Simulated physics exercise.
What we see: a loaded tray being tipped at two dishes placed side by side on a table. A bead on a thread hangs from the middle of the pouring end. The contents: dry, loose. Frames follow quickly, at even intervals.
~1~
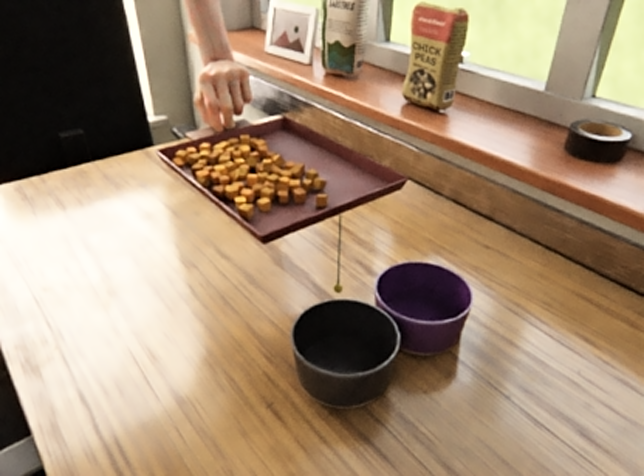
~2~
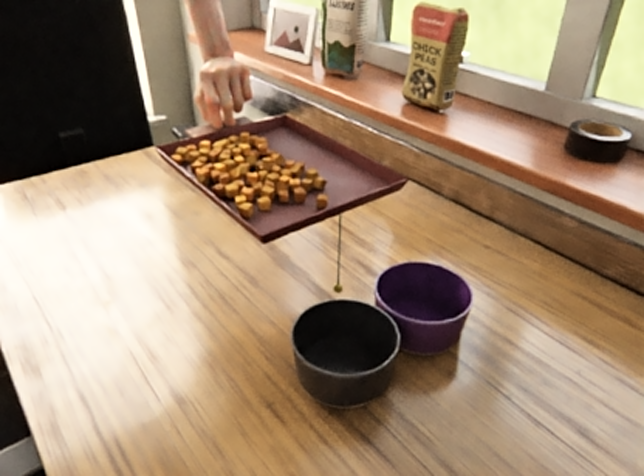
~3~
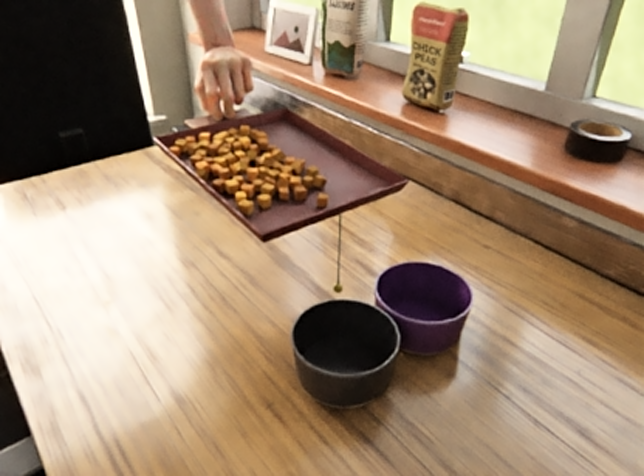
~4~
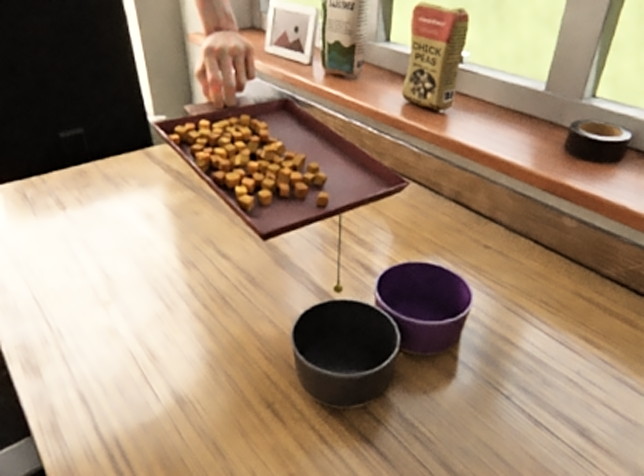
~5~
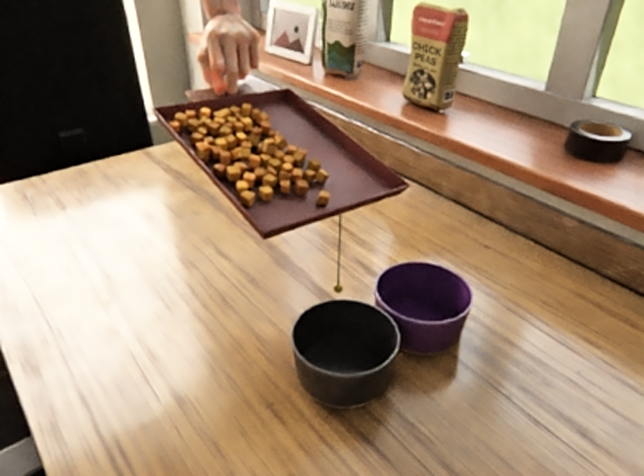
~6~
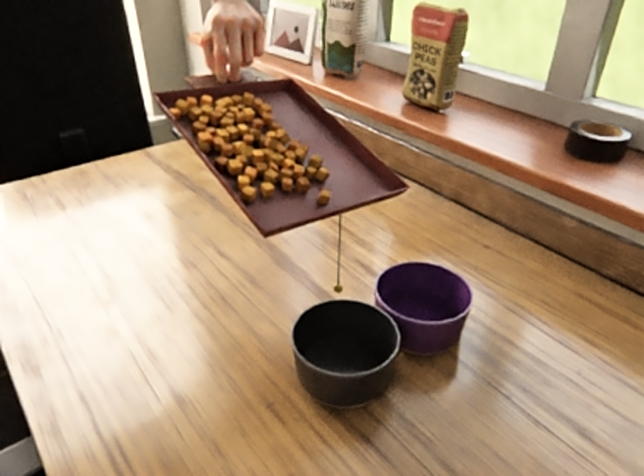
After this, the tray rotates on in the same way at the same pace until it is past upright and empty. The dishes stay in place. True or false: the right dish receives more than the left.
True.
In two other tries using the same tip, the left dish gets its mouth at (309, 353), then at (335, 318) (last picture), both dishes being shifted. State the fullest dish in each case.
Case one: The dish at right. Case two: The dish at right.
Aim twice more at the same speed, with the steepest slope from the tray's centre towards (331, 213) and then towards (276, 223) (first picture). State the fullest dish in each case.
Results - the dish on the left side first, the dish on the left side second.
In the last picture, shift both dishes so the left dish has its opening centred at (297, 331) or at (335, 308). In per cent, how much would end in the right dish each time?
First position: Some 70 %; second position: Some 50 %.
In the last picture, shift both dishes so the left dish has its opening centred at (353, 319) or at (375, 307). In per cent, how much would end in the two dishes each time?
The first comes to 90 percent and the second to 90 percent.
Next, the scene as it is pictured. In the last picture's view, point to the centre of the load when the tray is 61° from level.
Centre estimate: (371, 197).
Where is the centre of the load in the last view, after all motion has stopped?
I'd place the middle at about (414, 320).
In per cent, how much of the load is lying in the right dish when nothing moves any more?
That share is close to 70 %.
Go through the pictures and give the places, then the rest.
The first frame shows corners of the pouring end (263, 231) and (402, 178), level; middle of the load (245, 170), croutons; left dish (380, 382); right dish (458, 331); bead on its thread (338, 288).
The second frame shows corners of the pouring end (263, 231) and (402, 178), level; middle of the load (245, 169).
The third frame shows corners of the pouring end (264, 230) and (402, 179), tipped barely, lowest at the right corner; middle of the load (245, 163).
The fourth frame shows corners of the pouring end (265, 229) and (403, 181), tipped a little, lowest at the right corner; middle of the load (245, 156).
The fifth frame shows corners of the pouring end (266, 227) and (403, 183), tipped a little, lowest at the right corner; middle of the load (246, 148).
The sixth frame shows corners of the pouring end (267, 226) and (403, 185), tipped clearly, lowest at the right corner; middle of the load (248, 141); left dish (380, 382); right dish (458, 331).
Just after the last frame, tray tipped steeply; the larger part on the tray; just a few in the left dish; about a tenth in the right dish; roughly a quarter in the air.
A moment on, tray tipped past a quarter turn; roughly a quarter in the left dish; roughly two thirds in the right dish; just a few outside both; about a tenth in the air.
Further on, tray tipped past a quarter turn; roughly a quarter in the left dish; the larger part in the right dish; just a few outside both.
When it is over, tray tipped past a quarter turn; roughly a quarter in the left dish; the larger part in the right dish; just a few outside both.
